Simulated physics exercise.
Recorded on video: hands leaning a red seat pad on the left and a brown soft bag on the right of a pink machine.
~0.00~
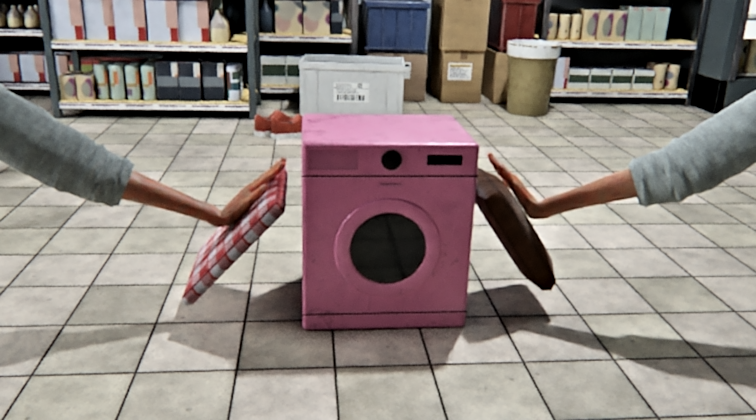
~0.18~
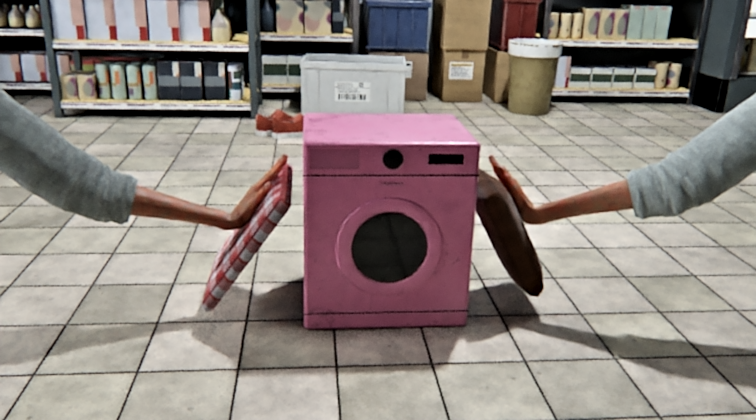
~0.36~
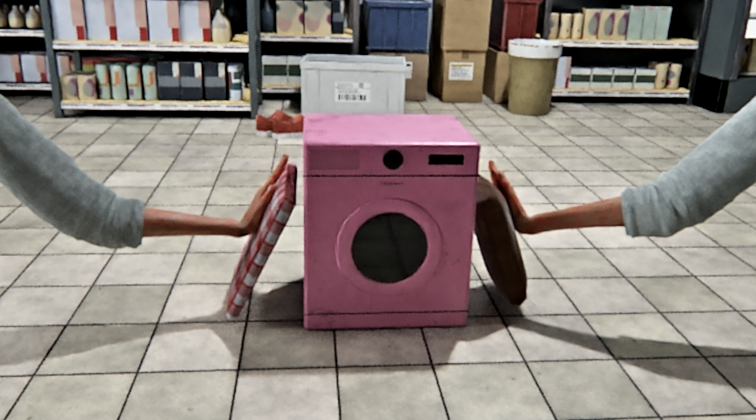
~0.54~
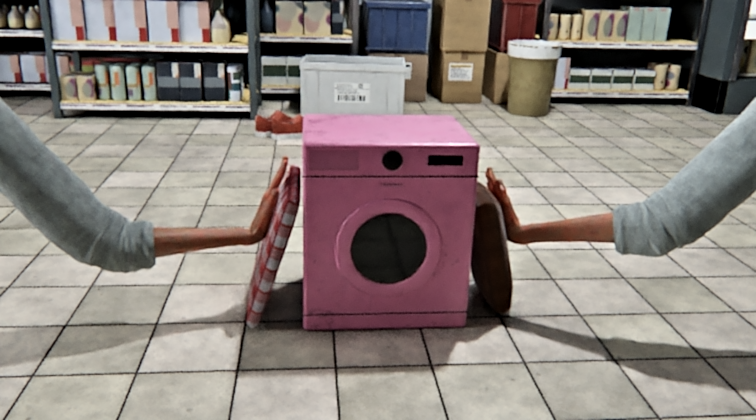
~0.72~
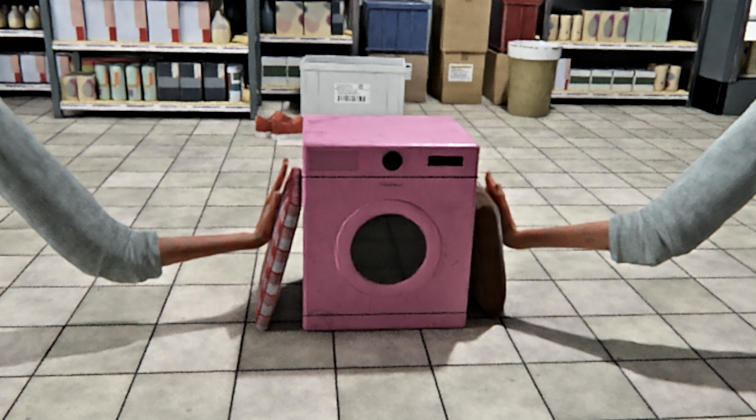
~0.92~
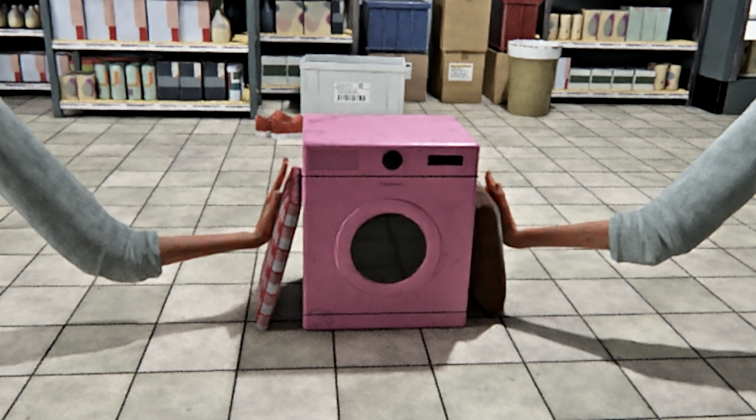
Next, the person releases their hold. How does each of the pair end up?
Each ends like this: The red seat pad still leaning; the brown soft bag still leaning.
Around 1.36 s, seat pad against the side near (281, 244); soft bag against the side near (480, 247).
Finally, seat pad against the side near (281, 244); soft bag against the side near (480, 246). The red seat pad keeps leaning and the brown soft bag holds its lean.
